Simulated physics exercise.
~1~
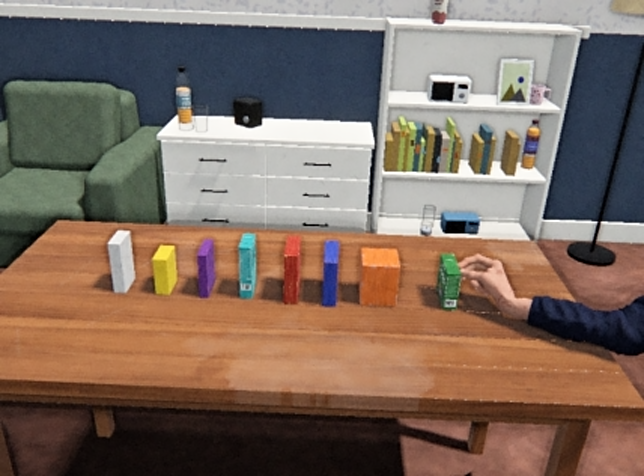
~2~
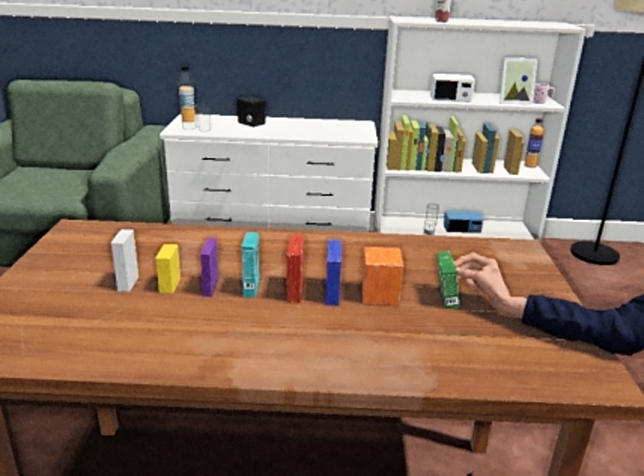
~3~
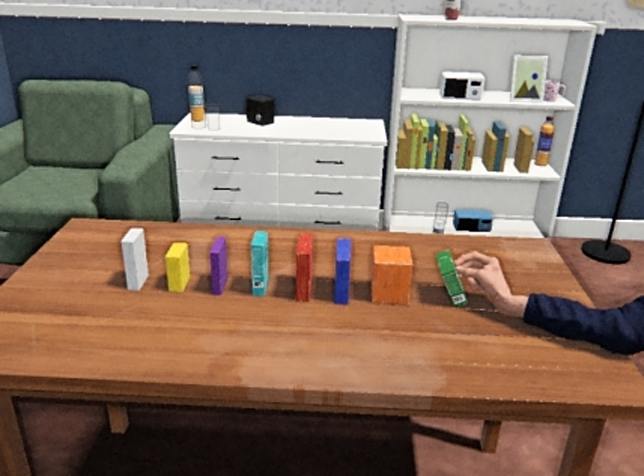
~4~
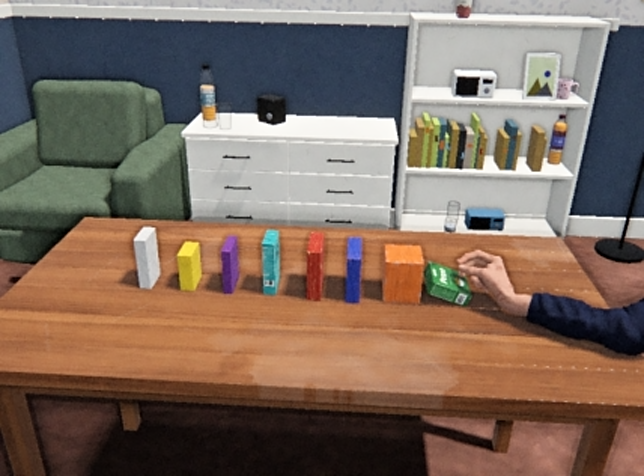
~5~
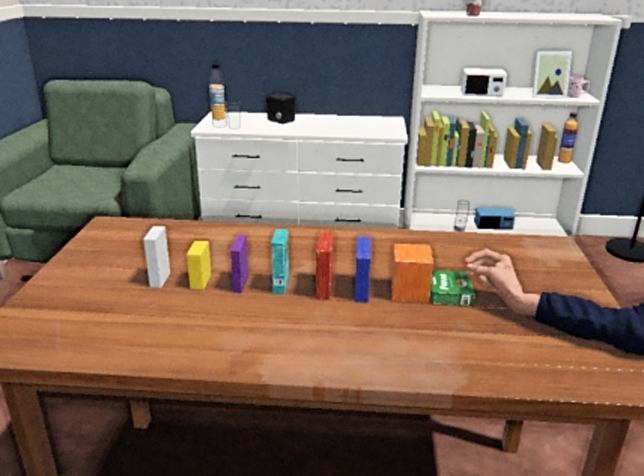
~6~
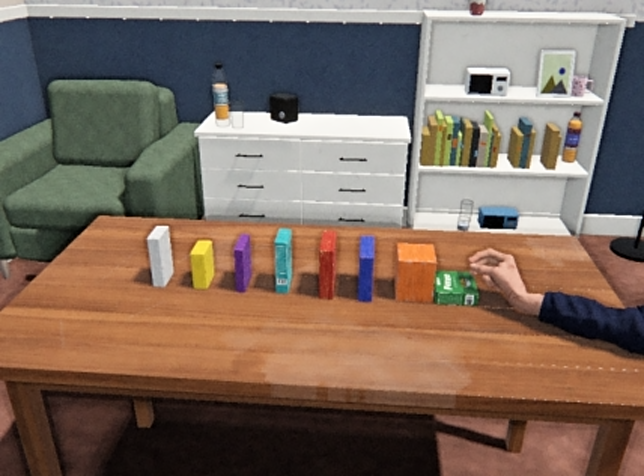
A hand tips a green packet leftward onto its side beside an orange block, leaving the row of seven other pieces standing.
